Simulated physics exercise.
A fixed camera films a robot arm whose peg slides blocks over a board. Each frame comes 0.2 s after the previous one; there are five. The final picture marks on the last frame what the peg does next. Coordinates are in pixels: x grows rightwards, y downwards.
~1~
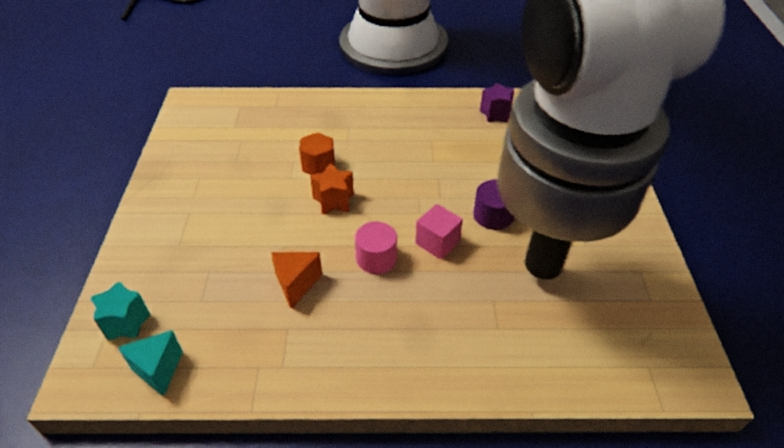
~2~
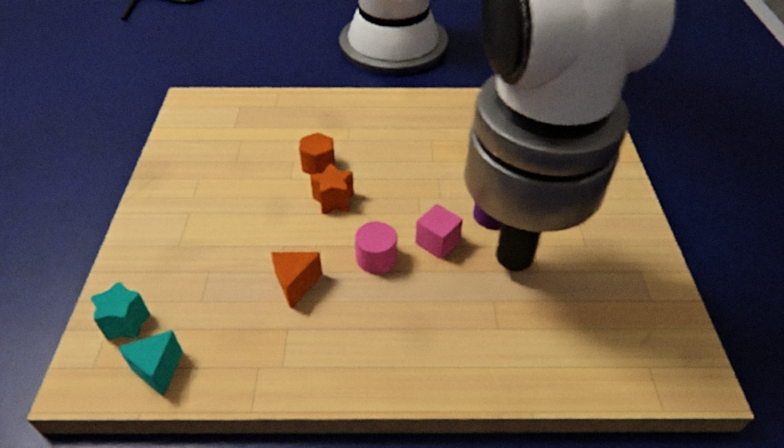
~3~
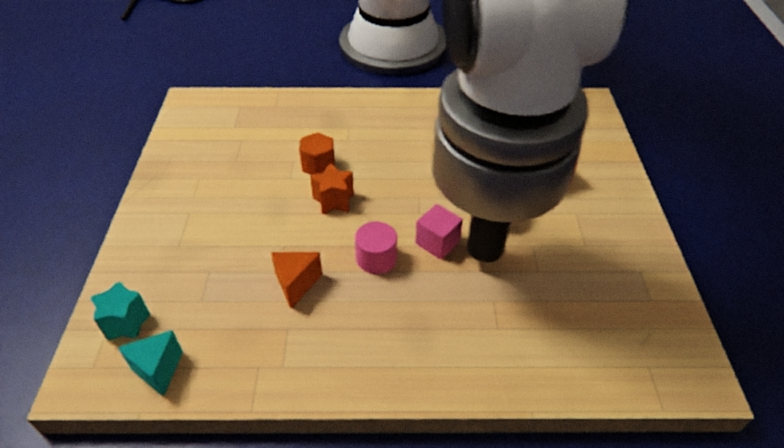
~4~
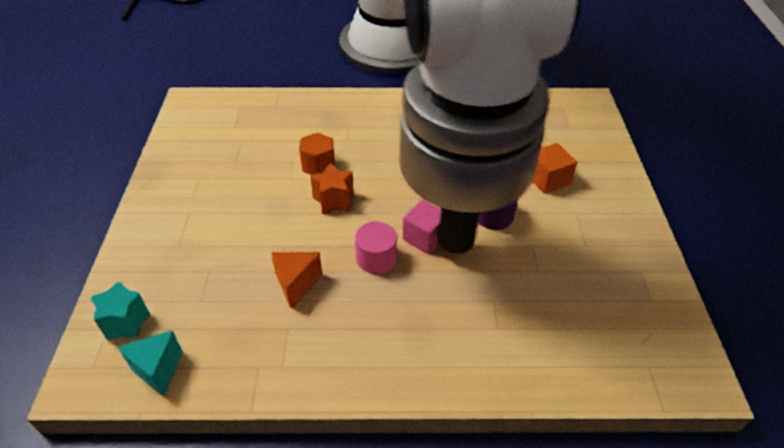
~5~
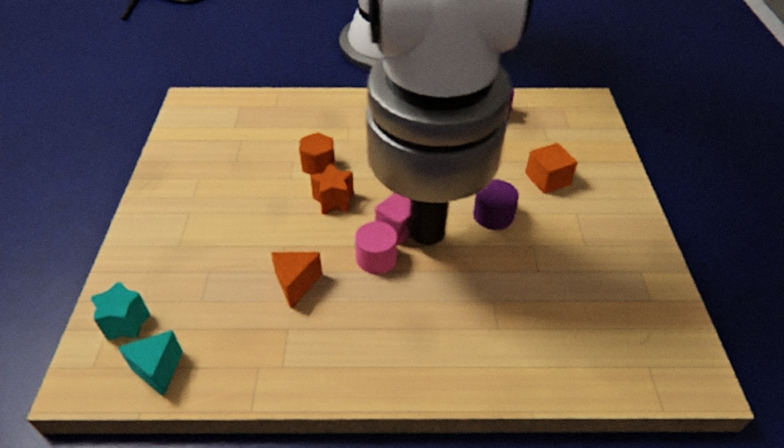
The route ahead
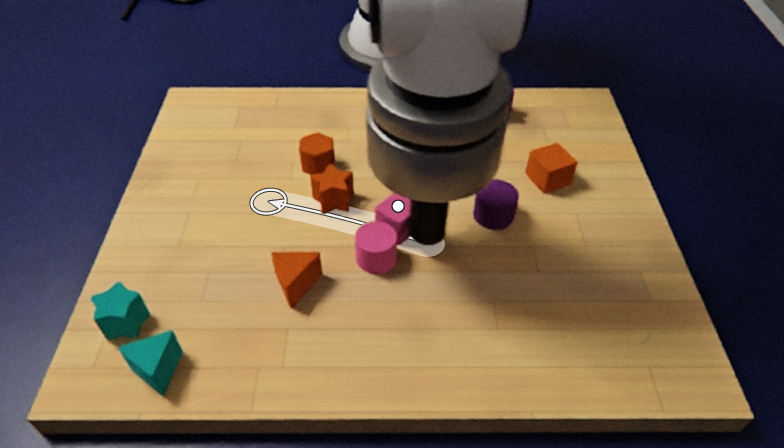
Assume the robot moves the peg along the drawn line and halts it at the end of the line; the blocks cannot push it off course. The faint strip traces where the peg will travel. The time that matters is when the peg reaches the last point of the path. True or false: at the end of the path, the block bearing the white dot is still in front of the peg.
The statement is correct.
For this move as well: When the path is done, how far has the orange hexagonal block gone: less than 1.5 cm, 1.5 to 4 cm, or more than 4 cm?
Covers 1.5 to 4 cm.
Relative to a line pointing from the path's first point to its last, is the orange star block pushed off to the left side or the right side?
Off to the right side.
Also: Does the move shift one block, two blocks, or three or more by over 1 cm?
This push will displace three or more blocks.
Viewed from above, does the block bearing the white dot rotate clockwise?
Final answer: Yes.
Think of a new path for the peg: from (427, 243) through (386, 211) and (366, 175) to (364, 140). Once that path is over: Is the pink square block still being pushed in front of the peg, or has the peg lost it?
Gone from the front.
Drawn move, from (427, 243) via (347, 219), ending at (269, 201); the dot is on the pink square block.
What follows on the original path. One third of the way, peg (372, 215); orange star block (321, 173), turned 30° clockwise; pink square block (343, 191).
Two thirds of the way, peg (318, 201); orange hexagonal block (309, 133), turned 40° clockwise; orange star block (285, 153), turned 50° clockwise; pink square block (293, 174).
At the end, peg (266, 190); orange hexagonal block (308, 131), turned 55° clockwise; orange star block (269, 140), turned 105° clockwise; pink cylinder still; pink square block (248, 159), turned 35° clockwise.
